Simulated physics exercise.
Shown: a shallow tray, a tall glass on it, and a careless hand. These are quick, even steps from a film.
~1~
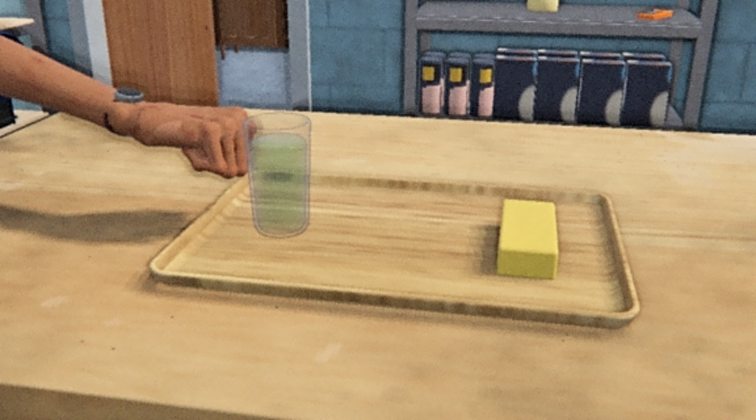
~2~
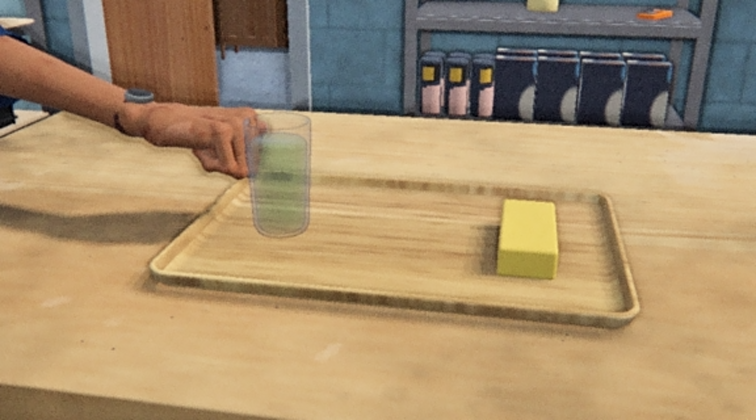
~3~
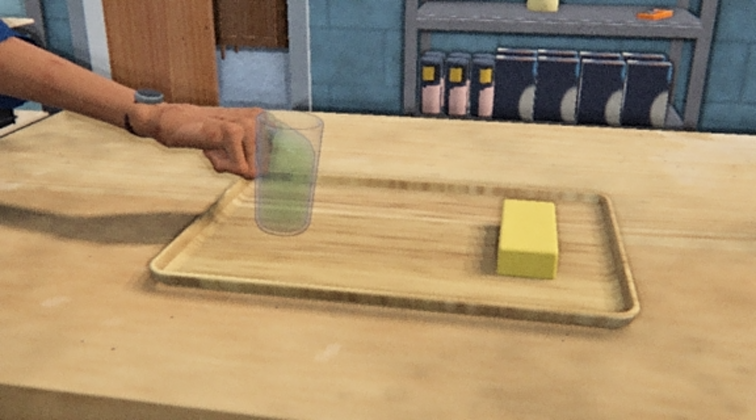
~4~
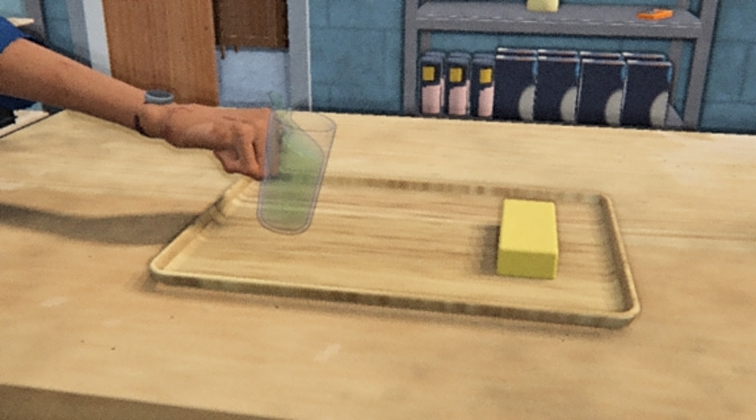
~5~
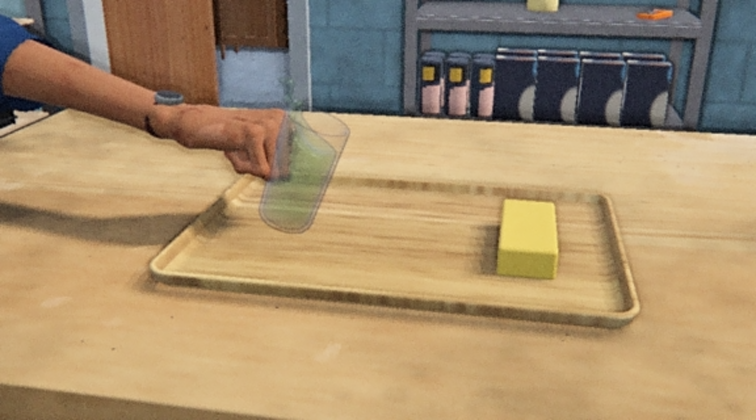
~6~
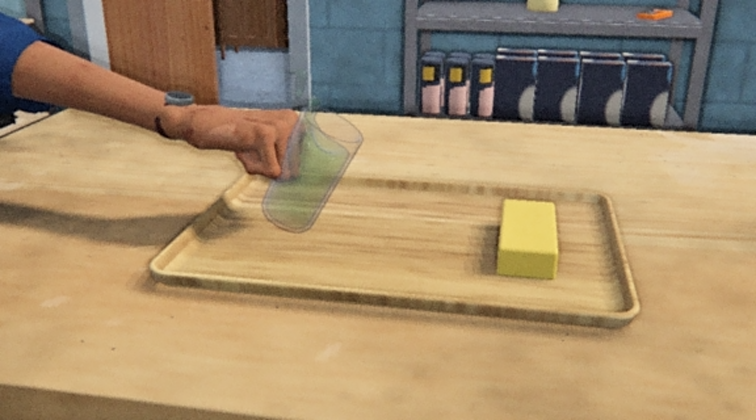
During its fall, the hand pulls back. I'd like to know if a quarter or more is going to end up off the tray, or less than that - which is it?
The runoff from the tray comes to less than a quarter of the liquid.
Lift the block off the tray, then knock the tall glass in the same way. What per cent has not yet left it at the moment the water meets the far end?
45 %.
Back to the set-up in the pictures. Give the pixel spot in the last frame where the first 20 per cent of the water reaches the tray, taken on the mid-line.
Roughly (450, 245).
A moment on, the tall glass lies on its side and 93 per cent is in the glass, 0 on the tray and 7 above or beyond its rim.
Next, the tall glass lies on its side and 51 per cent is in the glass, 32 on the tray and 17 above or beyond its rim.
Then the tall glass lies on its side and 28 per cent is in the glass, 44 on the tray and 28 above or beyond its rim.
Later the tall glass lies on its side and 15 per cent is in the glass, 71 on the tray and 13 above or beyond its rim.
At rest 87 per cent is held by tray and glass, 13 is off the tray.
